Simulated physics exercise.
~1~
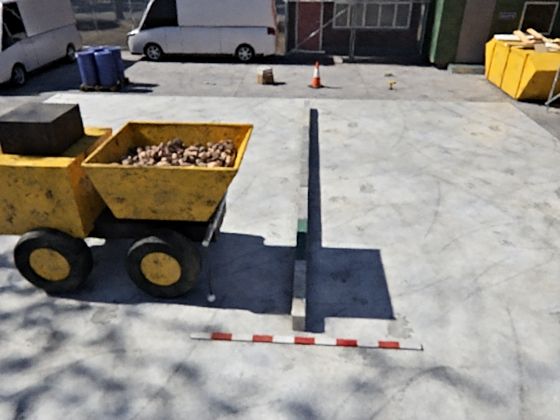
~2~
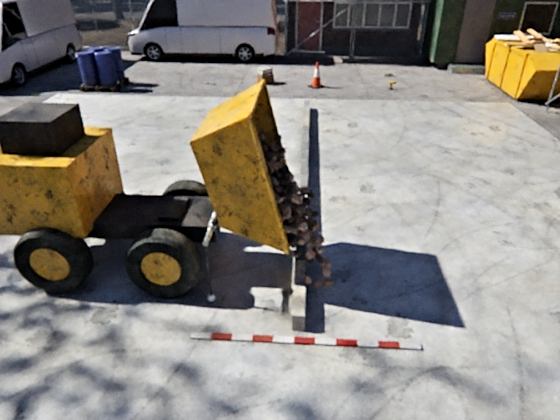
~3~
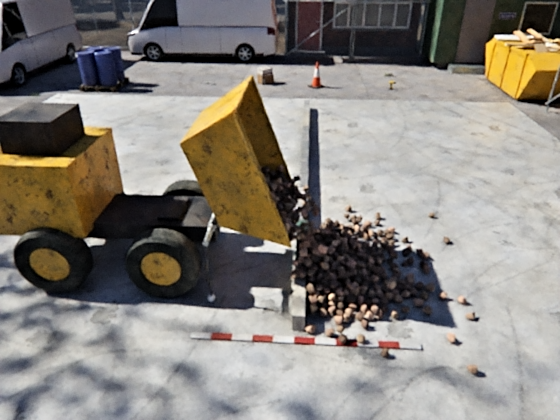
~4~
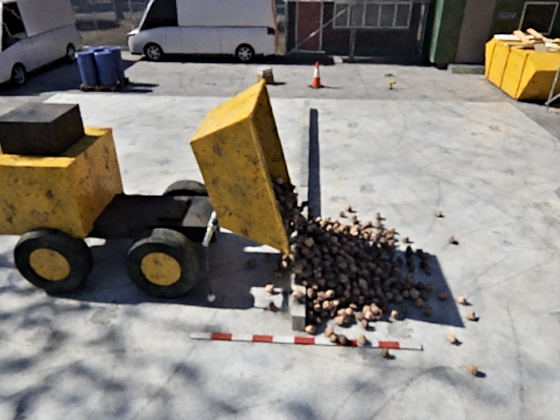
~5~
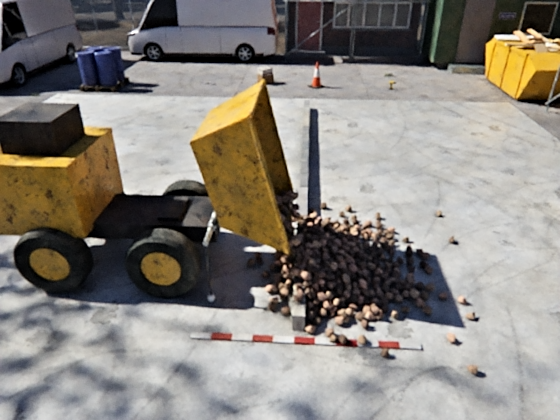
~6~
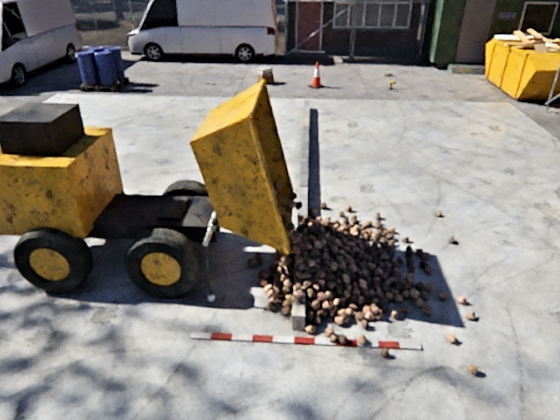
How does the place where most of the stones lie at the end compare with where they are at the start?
At the start the stones are piled in the dumper's yellow body, left of the kerb. By the end most of them lie lower down and further right, in a heap on the ground that straddles the kerb and spreads mainly beyond it.
To begin with, a small yellow dumper stands on a pale concrete yard, its level body loaded with brownish stones beside a low kerb. The body tips up steeply to the right, and the stones start pouring off its lower edge. They spill over the kerb and spread across the ground, a few rolling clear of the rest. The body rocks back slightly and then forward again, and more stones gather on the dumper's side of the kerb. At the end, the body stays raised above a still heap straddling the kerb, with most of the spilled stones on the right.
